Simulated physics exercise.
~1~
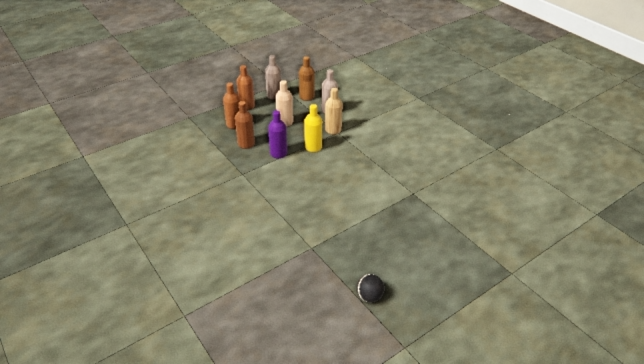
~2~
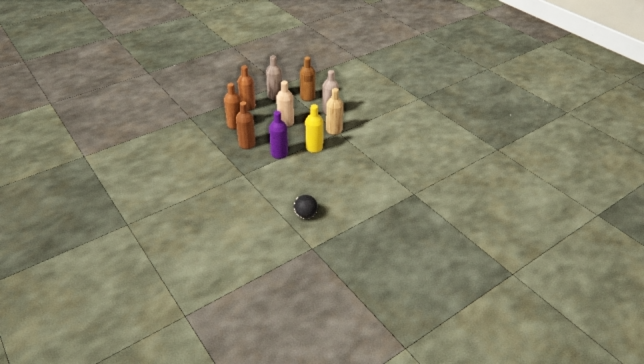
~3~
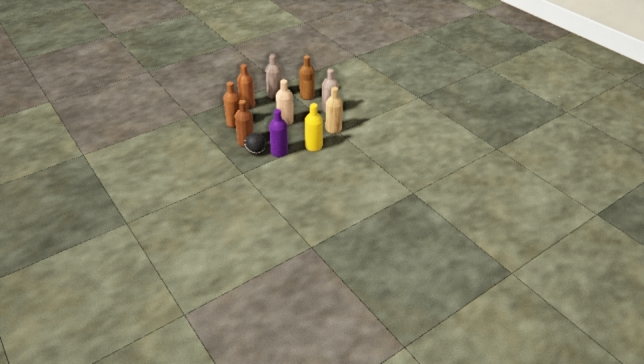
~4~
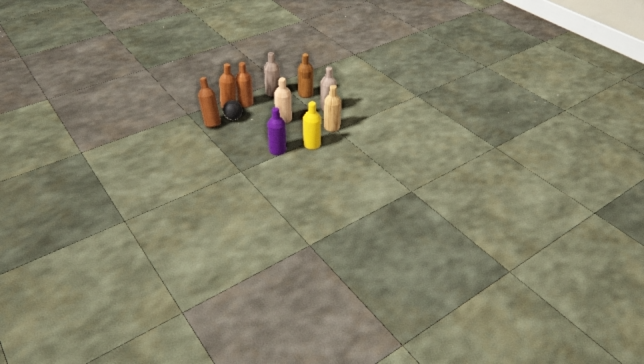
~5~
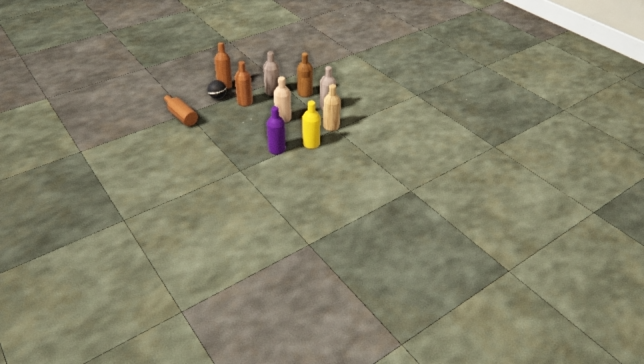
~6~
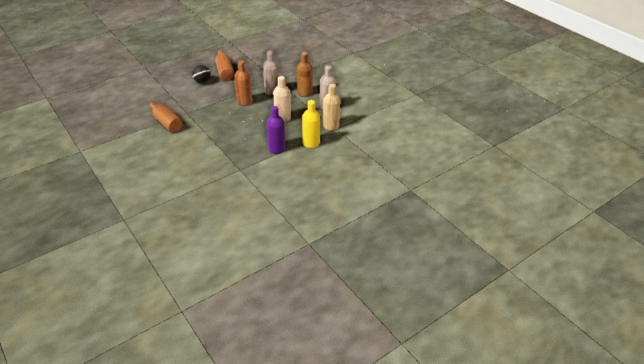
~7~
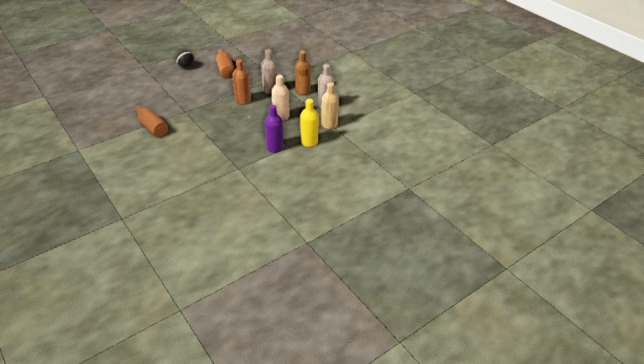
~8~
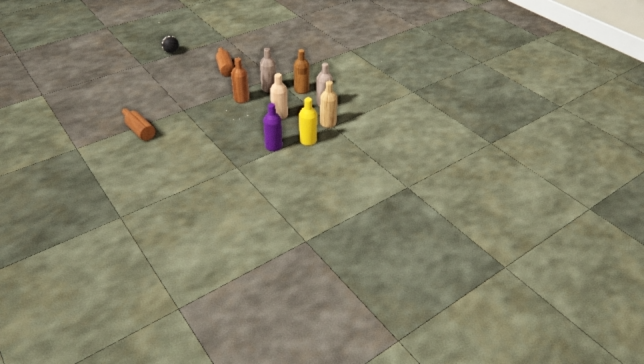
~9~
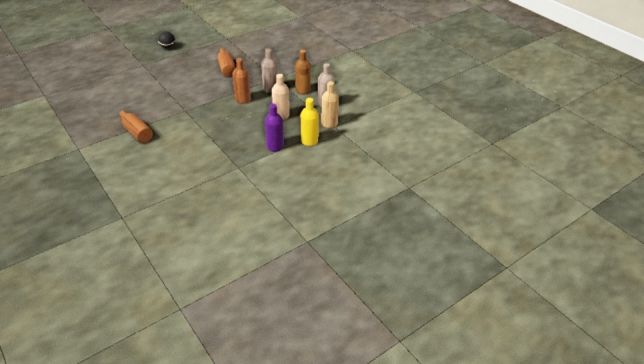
A cluster of bottle-shaped wooden skittles stands on a floor of mottled green and brownish tiles, seen from above at an angle, with a white skirting board at the upper right. Most are orange-brown, tan or pale, with one purple and one yellow at the front. A dark ball rolls from the lower middle up and left toward them. It strikes the left side of the group, knocking one orange-brown skittle away to the left, then toppling another behind it. The ball rolls on toward the upper left, leaving two skittles down and the rest, including purple and yellow, upright.
